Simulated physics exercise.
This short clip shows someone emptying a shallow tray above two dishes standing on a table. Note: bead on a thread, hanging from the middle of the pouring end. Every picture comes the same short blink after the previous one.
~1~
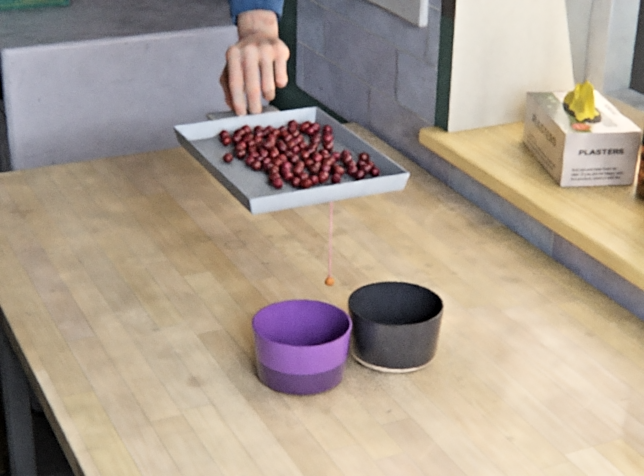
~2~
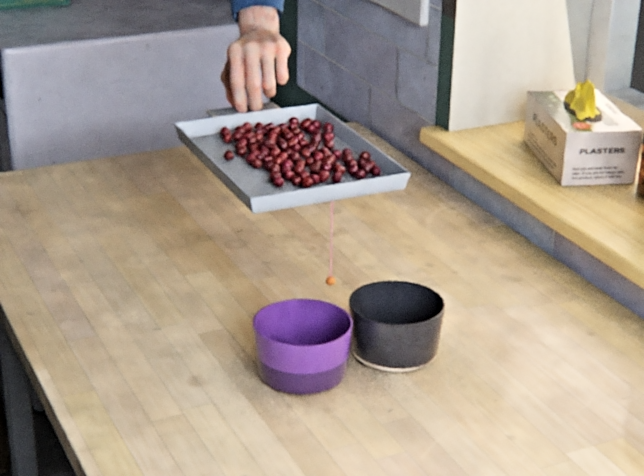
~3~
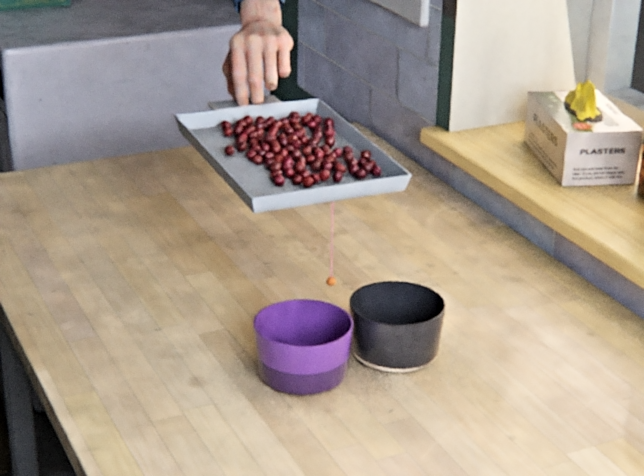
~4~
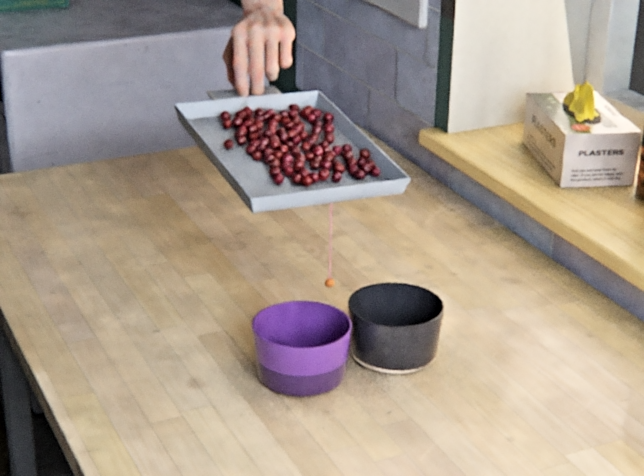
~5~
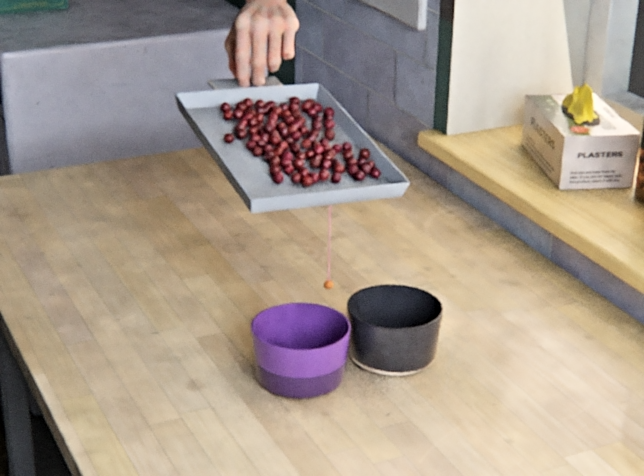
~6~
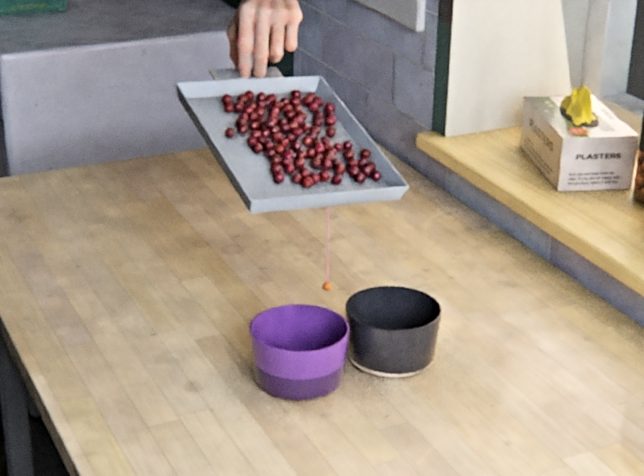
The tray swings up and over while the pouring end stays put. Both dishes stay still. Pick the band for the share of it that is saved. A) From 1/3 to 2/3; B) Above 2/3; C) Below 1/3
B, above 2/3.
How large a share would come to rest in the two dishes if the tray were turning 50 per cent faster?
I'd put it near 80 per cent.
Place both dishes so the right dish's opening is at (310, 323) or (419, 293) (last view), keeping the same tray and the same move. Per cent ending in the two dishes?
10, then 80 %.
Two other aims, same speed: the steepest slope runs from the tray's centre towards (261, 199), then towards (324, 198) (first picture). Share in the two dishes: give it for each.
Lab note: Try one about 40 %, try two about 90 %.
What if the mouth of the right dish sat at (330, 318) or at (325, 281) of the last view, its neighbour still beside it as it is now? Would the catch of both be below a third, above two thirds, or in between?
First: Under a third. Second: Below one third.
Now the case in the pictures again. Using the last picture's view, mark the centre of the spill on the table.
Roughly at (495, 363).
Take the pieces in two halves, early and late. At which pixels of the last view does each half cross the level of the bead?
Near (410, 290) and later near (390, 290).
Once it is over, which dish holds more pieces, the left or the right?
Observation: The right-placed dish is the fuller of the two.
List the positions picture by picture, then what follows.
In the first picture, corners of the pouring end at (253, 197) and (404, 172), level; middle of the load at (294, 150), dried cherries; left dish at (322, 366); right dish at (418, 344); bead on its thread at (329, 281).
In the second picture, corners of the pouring end at (254, 196) and (405, 172), level; middle of the load at (295, 148).
In the third picture, corners of the pouring end at (255, 196) and (406, 174), tipped barely, lowest at the right corner; middle of the load at (296, 145).
In the fourth picture, corners of the pouring end at (254, 196) and (405, 177), tipped a little, lowest at the right corner; middle of the load at (295, 140).
In the fifth picture, corners of the pouring end at (254, 197) and (405, 181), tipped a little, lowest at the right corner; middle of the load at (296, 136).
In the sixth picture, corners of the pouring end at (254, 198) and (404, 184), tipped clearly, lowest at the right corner; middle of the load at (297, 132); left dish at (320, 371); right dish at (416, 349).
Soon after the last picture, tray tipped steeply; nearly all on the tray; a stray few in the air.
A little later, tray tipped right over; about two thirds on the tray; a small part in the right dish; a stray few outside both; about a quarter in the air.
Later still, tray tipped past a quarter turn; a small part in the left dish; most in the right dish; about a quarter outside both.
At rest, tray tipped past a quarter turn; a small part in the left dish; most in the right dish; about a quarter outside both.
